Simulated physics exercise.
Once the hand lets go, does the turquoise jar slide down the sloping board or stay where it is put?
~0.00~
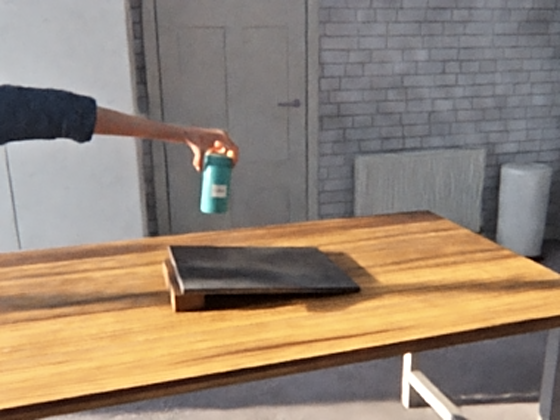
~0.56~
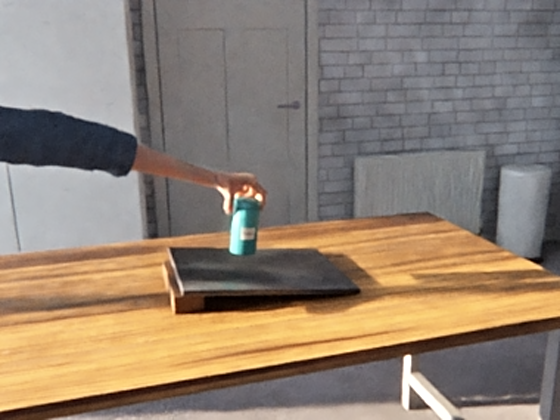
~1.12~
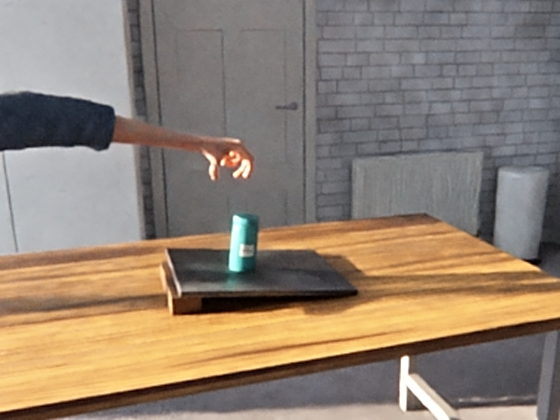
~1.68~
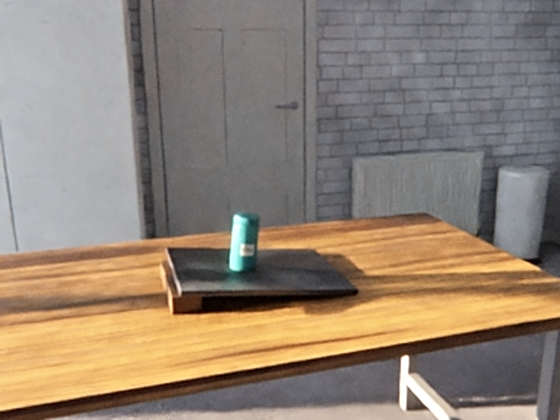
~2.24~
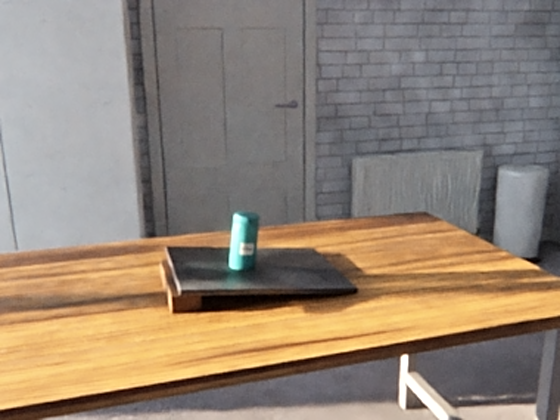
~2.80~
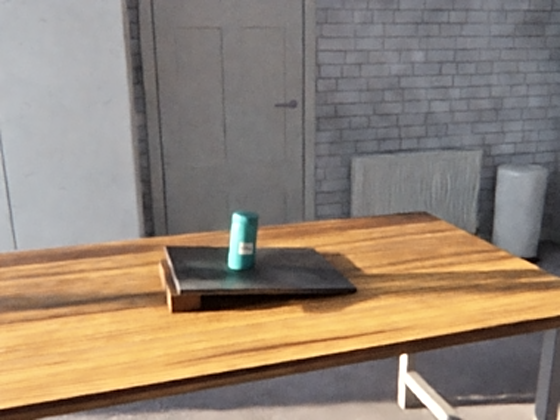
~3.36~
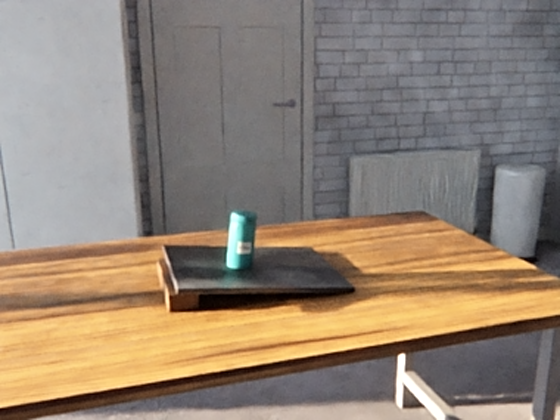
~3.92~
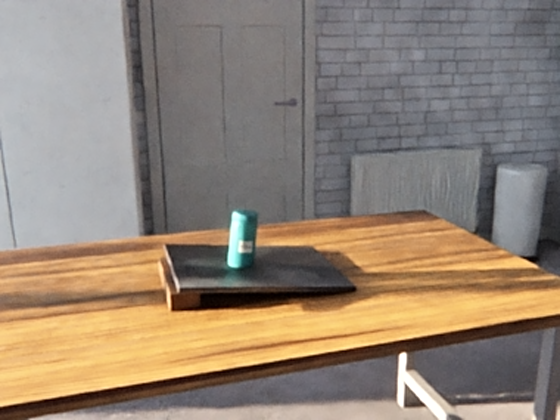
The turquoise jar stays where it is put, standing upright and at rest on the sloping board.
